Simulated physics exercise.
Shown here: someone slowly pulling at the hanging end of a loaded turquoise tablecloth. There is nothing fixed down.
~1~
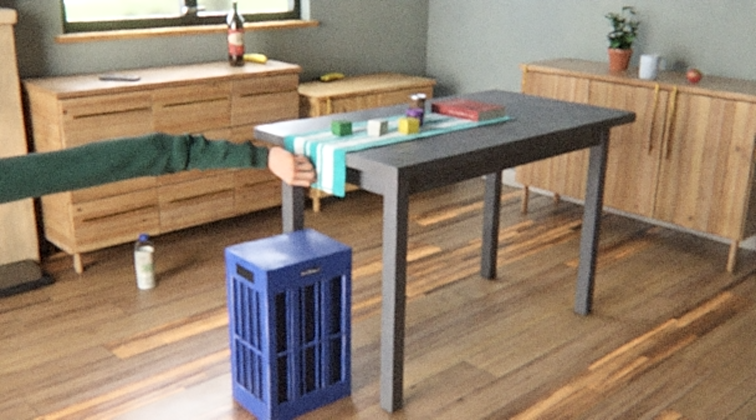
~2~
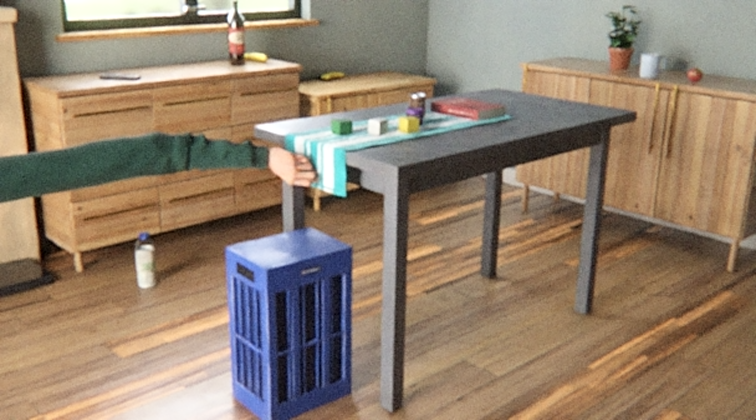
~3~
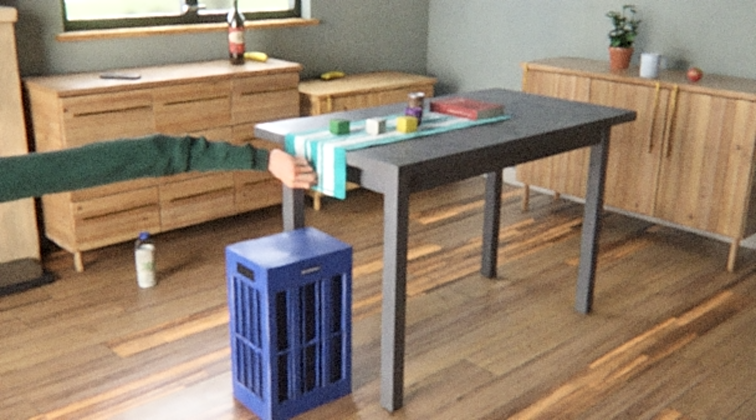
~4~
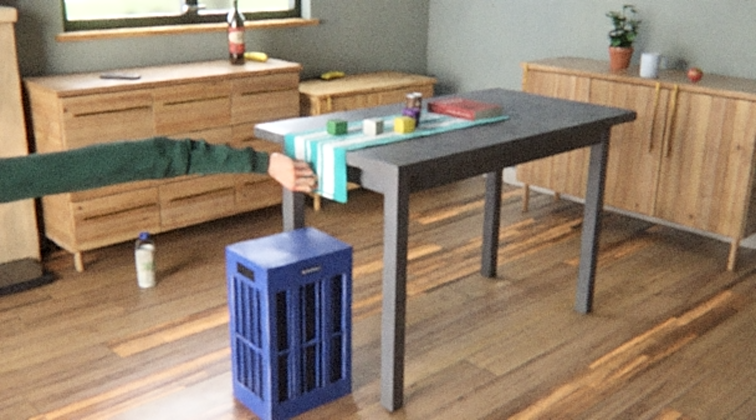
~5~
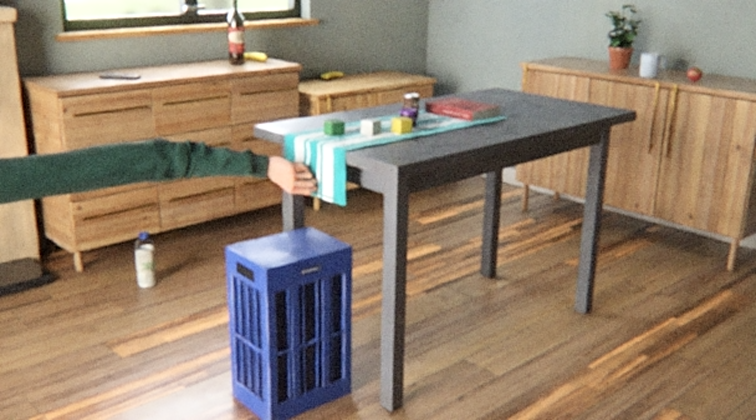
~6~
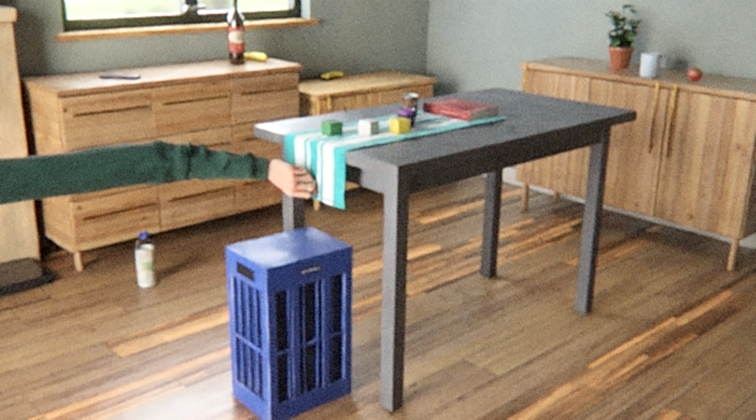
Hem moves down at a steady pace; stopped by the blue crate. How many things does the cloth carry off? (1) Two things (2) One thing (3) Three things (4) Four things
The answer is 2.
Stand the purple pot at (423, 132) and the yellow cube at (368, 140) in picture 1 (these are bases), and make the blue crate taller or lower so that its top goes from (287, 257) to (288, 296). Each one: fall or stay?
The purple pot stays put, the yellow cube is lost.
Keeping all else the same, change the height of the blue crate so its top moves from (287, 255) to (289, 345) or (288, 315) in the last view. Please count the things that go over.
That would be 4 and 3.
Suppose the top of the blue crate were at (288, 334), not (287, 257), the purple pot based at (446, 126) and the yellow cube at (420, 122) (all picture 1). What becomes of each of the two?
The purple pot survives; the yellow cube keeps its place on top.
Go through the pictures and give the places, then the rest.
In the first picture, hem (344, 197); green cube (342, 121); white cube (378, 120); yellow cube (409, 119); purple pot (415, 110); brown can (417, 96); top of the crate (287, 257).
In the second picture, hem (345, 196); green cube (342, 120).
In the third picture, hem (345, 199); white cube (377, 119).
In the fourth picture, hem (346, 202); yellow cube (405, 118); top of the crate (287, 256).
In the fifth picture, hem (346, 205); purple pot (409, 110).
In the sixth picture, hem (345, 209); green cube (332, 121); white cube (369, 120); yellow cube (400, 119); purple pot (406, 110); brown can (410, 95).
Early on, hem near (314, 217); all still up.
Midway, hem on the crate; green cube gone.
Finally, hem on the crate; green cube gone. The answer is one.
